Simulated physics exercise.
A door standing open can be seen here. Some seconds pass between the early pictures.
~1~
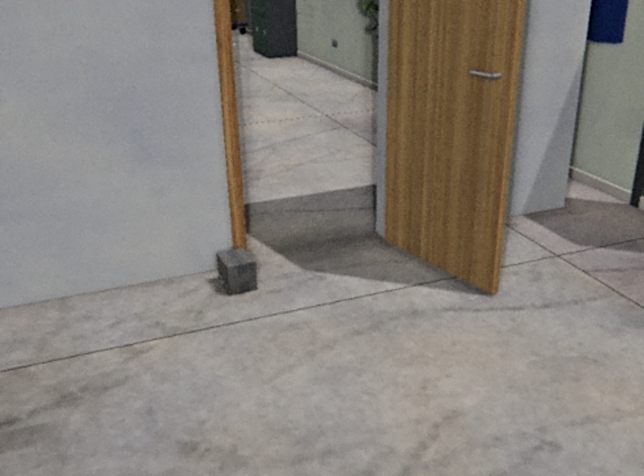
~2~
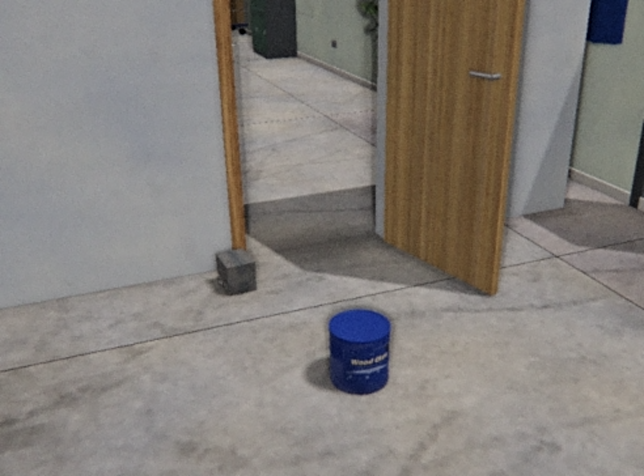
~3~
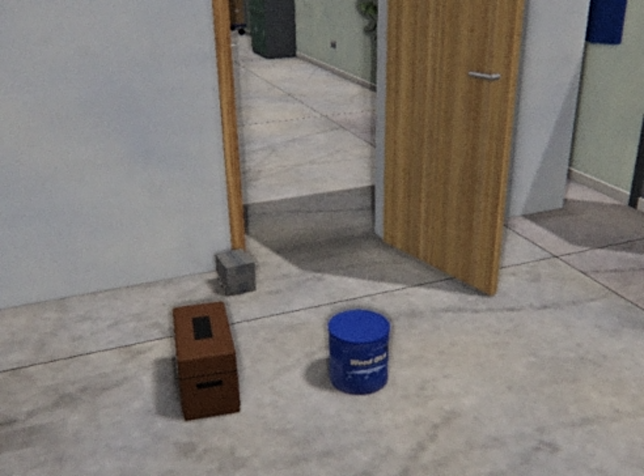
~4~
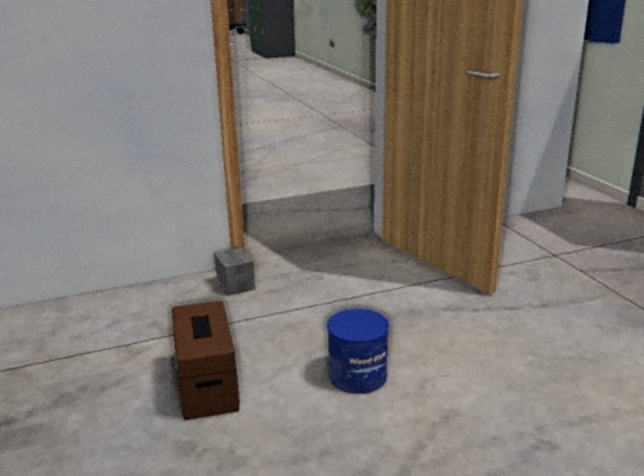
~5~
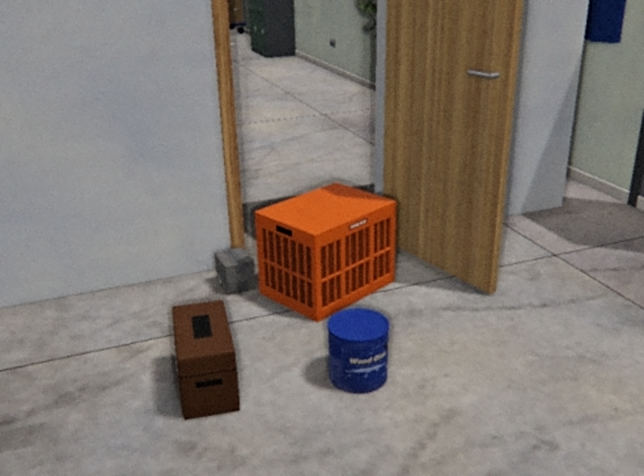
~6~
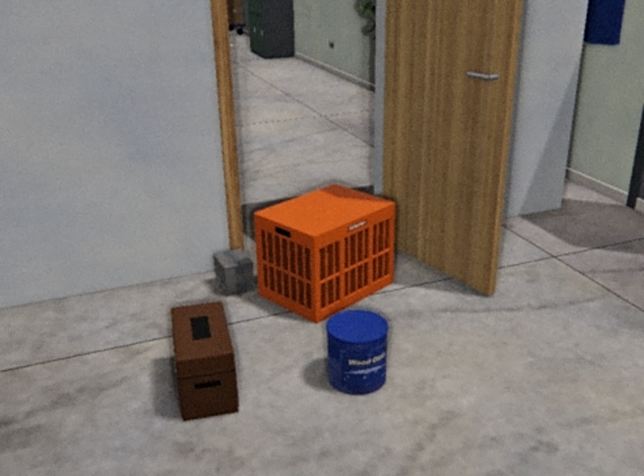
In a grey room with a stone-like floor, a wooden door stands wide open beside a small grey block. A blue pail appears on the floor, then a brown box to its left, and finally an orange crate behind them in front of the doorway, while the door stays still.
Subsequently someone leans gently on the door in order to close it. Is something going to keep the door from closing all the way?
Yes, it gets held up.
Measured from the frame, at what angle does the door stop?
Around 70 degrees.
Then, 0.60 s later than the last frame, door 97° open.
Then, 0.90 s later than the last frame, door 89° open.
Then, 1.20 s later than the last frame, door 79° open.
Then, 1.50 s later than the last frame, door 70° open.
When it is over, door 70° open; all 4 as before. End places, in pixels of the last picture, orange chest near (322, 250).
